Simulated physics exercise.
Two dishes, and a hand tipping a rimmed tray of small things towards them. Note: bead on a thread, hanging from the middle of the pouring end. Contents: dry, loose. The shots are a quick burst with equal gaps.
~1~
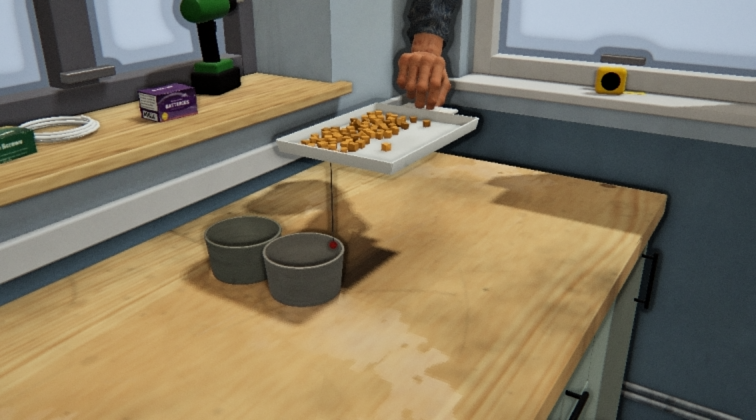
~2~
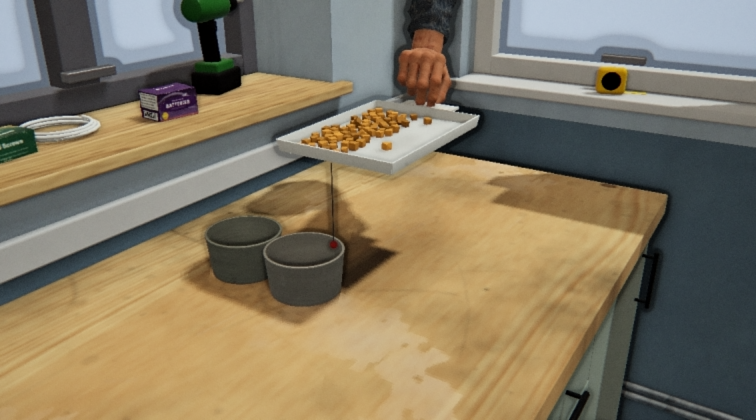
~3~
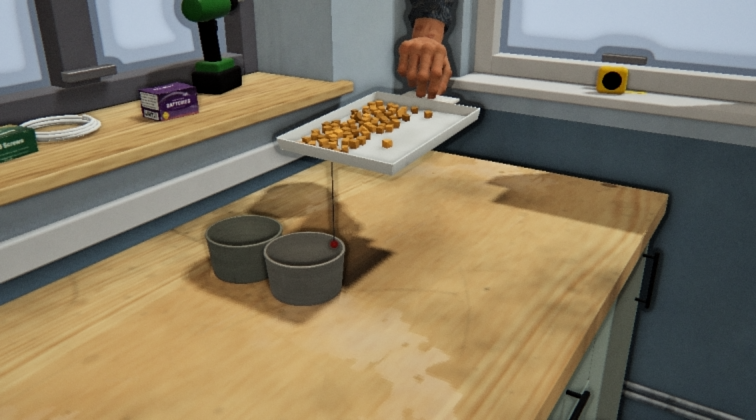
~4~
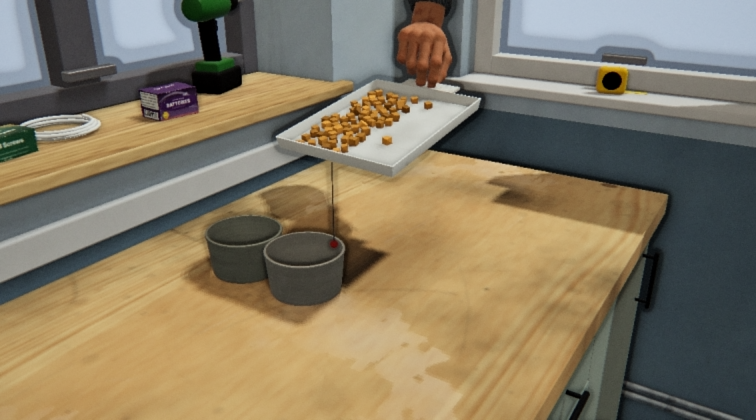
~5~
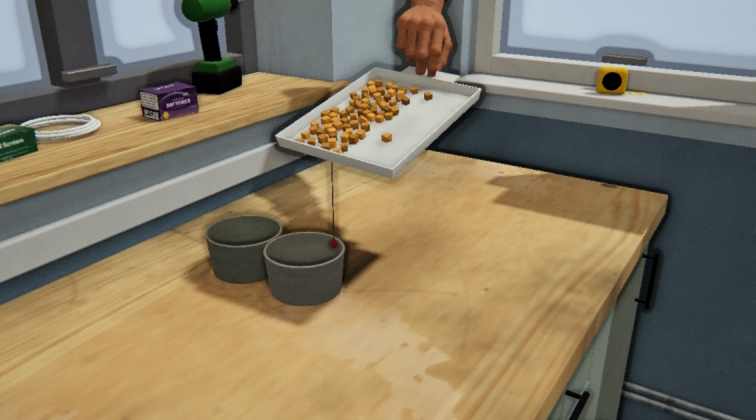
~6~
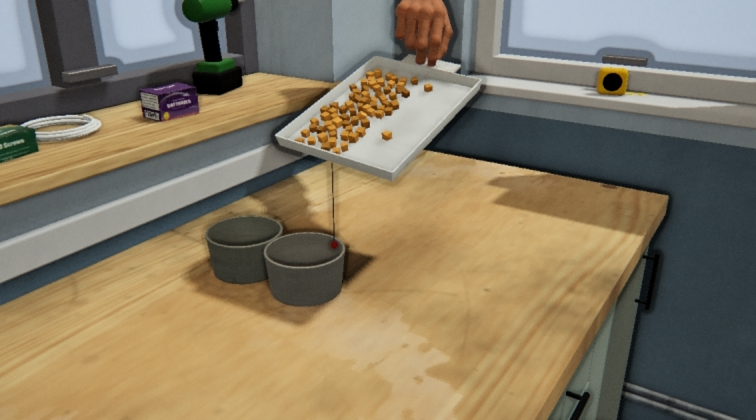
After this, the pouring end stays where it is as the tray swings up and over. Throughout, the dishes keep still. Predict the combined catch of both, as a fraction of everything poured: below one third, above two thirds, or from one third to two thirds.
So the dishes end up with below a third of the load.
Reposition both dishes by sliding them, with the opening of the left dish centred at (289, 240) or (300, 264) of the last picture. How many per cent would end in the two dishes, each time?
Close to 20 in a hundred first, close to 80 in a hundred second.
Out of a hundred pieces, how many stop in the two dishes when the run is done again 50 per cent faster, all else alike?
Roughly 0 percent, give or take.
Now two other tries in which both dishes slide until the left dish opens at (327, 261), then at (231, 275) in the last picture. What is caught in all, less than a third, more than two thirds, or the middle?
Where the dishes stand first, one to two thirds; where they stand second, under a third.
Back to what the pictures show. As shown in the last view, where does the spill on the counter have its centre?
Close to (325, 334).
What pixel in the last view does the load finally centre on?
I'd say the middle ends up at about (325, 334).
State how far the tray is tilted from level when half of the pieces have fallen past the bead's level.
Roughly 115 degrees of turn.
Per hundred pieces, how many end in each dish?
Left dish: 0 per cent; right dish: 0 per cent.
Soon, tray tipped steeply; nearly all on the tray; a stray few in the air.
A while on, tray tipped past a quarter turn; nearly all on the tray; a small part outside both; a stray few in the air.
Towards the end, tray tipped past a quarter turn; all outside both.
Finally, tray tipped past a quarter turn; none in the right dish; none in the left dish; all outside both.
